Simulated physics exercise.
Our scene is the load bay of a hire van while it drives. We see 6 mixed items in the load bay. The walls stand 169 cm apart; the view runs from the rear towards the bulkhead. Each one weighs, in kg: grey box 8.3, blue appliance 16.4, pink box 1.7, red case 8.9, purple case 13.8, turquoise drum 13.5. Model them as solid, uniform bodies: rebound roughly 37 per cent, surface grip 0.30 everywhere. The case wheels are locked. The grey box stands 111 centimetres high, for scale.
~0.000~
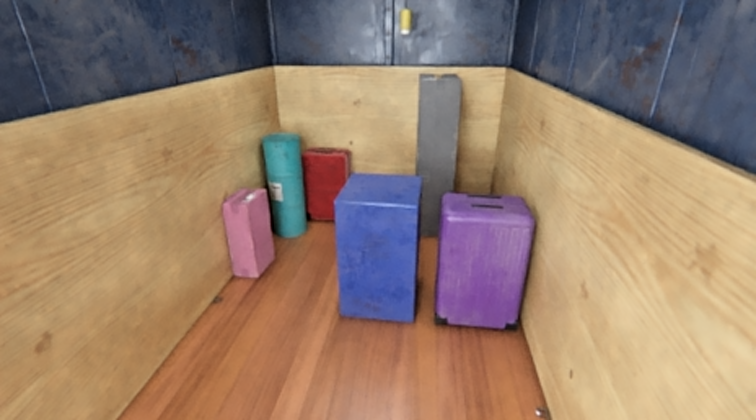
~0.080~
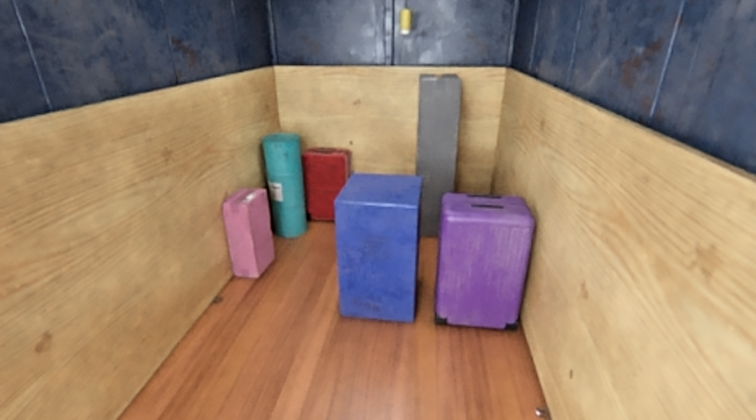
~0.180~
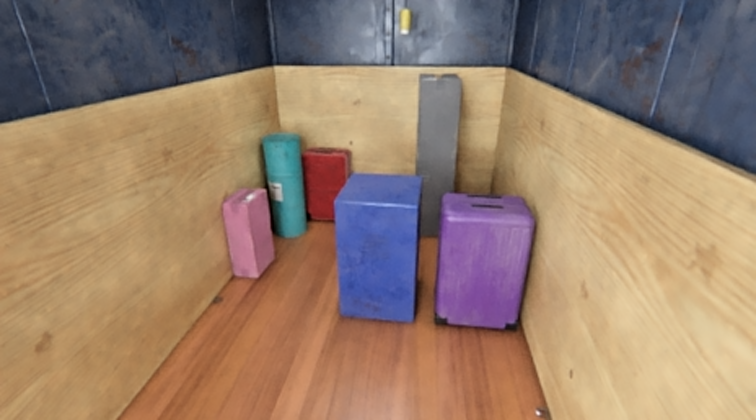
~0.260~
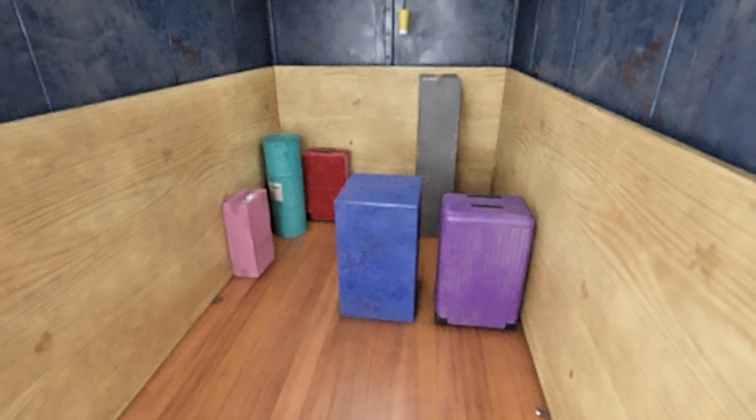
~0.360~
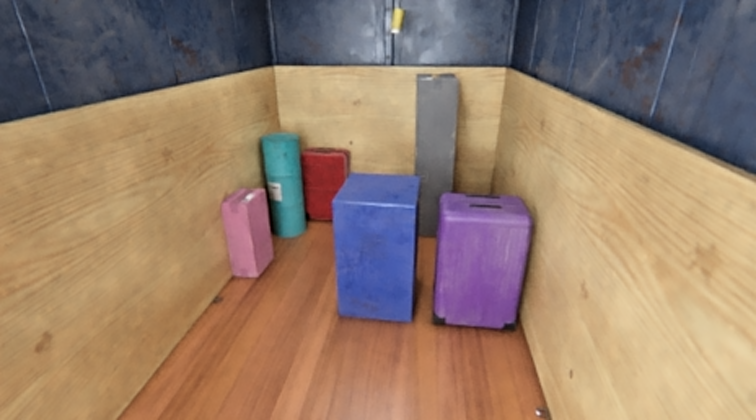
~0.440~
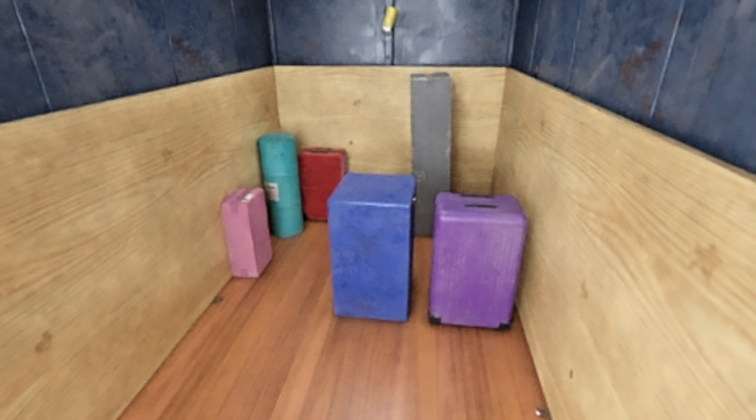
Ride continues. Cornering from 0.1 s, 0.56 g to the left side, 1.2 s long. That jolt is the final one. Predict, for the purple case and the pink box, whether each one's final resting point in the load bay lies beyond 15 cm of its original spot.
The purple case is displaced; the pink box remains in place.
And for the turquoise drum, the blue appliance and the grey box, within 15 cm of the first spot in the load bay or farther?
Well, the turquoise drum remains where it was; the blue appliance winds up somewhere else; and the grey box winds up somewhere else.
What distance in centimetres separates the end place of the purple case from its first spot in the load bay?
Net shift near 76 cm.
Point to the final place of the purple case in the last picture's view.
Near (330, 264).
Around 0.74 s, push 0.56 g left; purple case shifted 27 cm near (426, 258); grey box at 31° to upright; blue appliance shifted 27 cm.
Around 0.94 s, push 0.56 g left; purple case shifted 55 cm near (371, 254); grey box at 47° to upright; blue appliance shifted 56 cm.
Finally (1.9 s), on their side or leaning hard in the load bay, grey box; not toppled but over 15 cm from the start, blue appliance, red case and purple case; the other 2 still in place (within 15 cm). In the last view, purple case near (330, 264), pink box near (250, 230).
